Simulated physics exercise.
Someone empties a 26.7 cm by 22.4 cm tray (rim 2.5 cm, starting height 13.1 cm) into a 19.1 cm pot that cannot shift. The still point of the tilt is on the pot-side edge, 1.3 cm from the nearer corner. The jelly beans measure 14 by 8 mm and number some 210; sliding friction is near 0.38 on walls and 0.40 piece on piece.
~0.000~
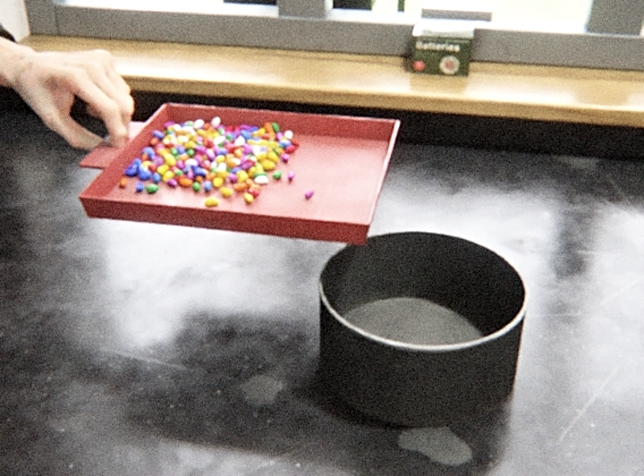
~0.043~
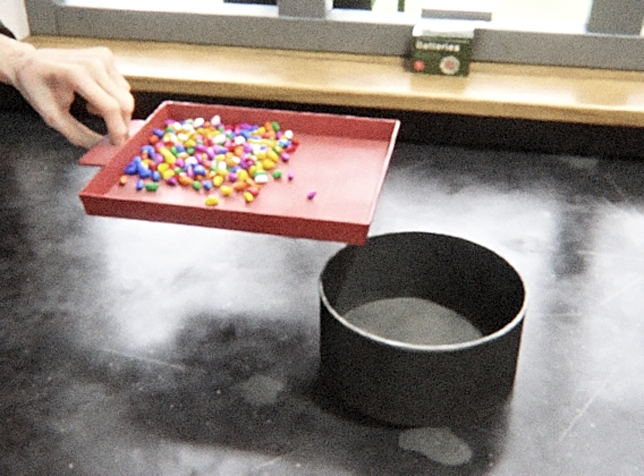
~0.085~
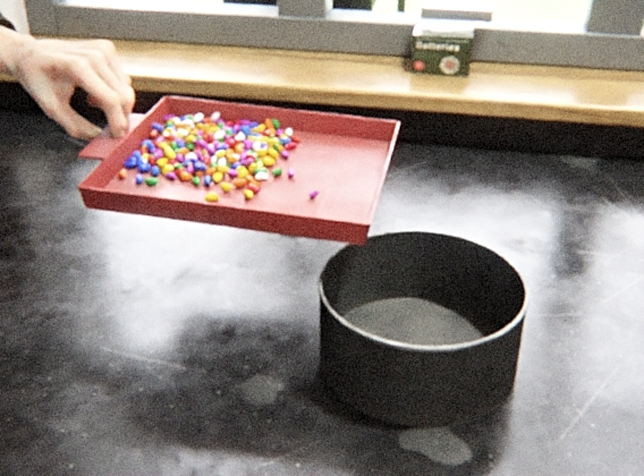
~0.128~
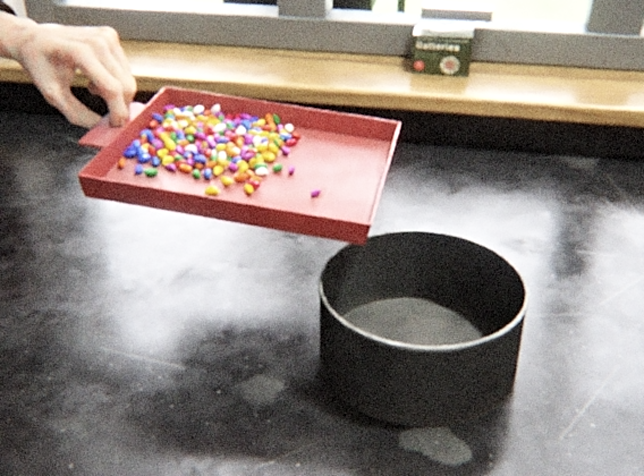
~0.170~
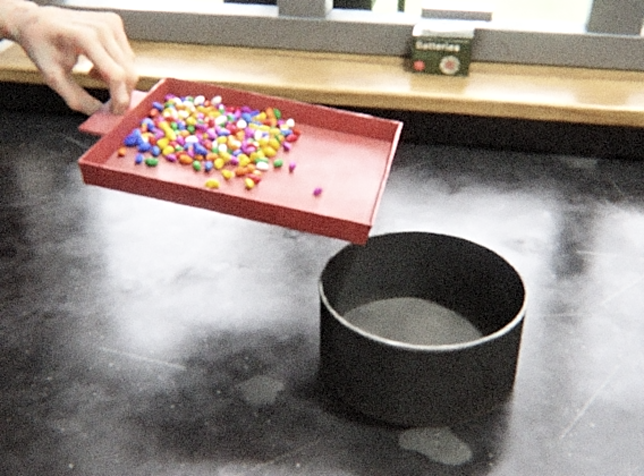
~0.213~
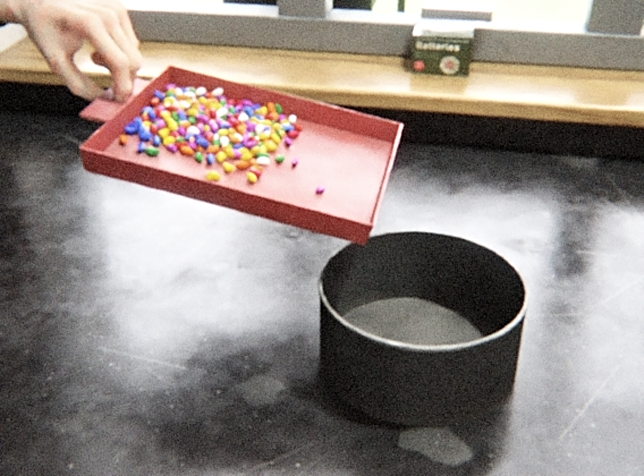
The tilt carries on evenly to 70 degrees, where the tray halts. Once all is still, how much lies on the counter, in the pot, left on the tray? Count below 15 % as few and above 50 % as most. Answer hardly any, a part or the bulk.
Counter: A part, pot: Hardly any, tray: The bulk.
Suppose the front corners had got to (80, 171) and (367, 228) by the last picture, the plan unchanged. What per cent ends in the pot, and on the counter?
Pot 40, counter 30.
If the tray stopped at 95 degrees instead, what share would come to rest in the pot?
In that case some 25 per cent.
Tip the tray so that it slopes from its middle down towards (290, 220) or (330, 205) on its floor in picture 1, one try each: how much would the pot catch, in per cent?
Some 45 and 55 per cent.
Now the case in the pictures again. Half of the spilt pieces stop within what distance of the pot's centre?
Roughly 22 cm.
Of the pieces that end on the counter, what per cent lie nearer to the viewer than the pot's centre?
About 0 per cent.
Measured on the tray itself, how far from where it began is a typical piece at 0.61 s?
Roughly 6 cm.
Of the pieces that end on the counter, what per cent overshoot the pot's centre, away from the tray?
Some 80 per cent.
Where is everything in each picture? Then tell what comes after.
In the first frame, tray tilt 0 degrees, front corners at (84, 194) and (365, 221); middle of the pieces at (212, 154); pot at (423, 282).
In the second frame, tray tilt 1 degrees, front corners at (84, 192) and (365, 221); middle of the pieces at (212, 152).
In the third frame, tray tilt 2 degrees, front corners at (84, 185) and (366, 221); middle of the pieces at (212, 148).
In the fourth frame, tray tilt 5 degrees, front corners at (84, 173) and (367, 221), lowest corner right back; middle of the pieces at (212, 141).
In the fifth frame, tray tilt 8 degrees, front corners at (85, 160) and (368, 221), lowest corner right back; middle of the pieces at (212, 133).
In the sixth frame, tray tilt 11 degrees, front corners at (86, 147) and (370, 222), lowest corner right back; middle of the pieces at (213, 125); pot at (423, 282). The tray's pace is about 70 degrees a second.
Then, at 0.61 s, tilt 39 degrees; the tray holds 100 %, the pot 0 %.
After 0.88 s, tilt 58 degrees; the tray holds 90 %, the pot 0 %.
After 1.25 s, tilt 70 degrees; the tray holds 70 %, the pot 10 %.
By 2.4 s all is still; counter 25 %, pot 10 %, tray 65 %.
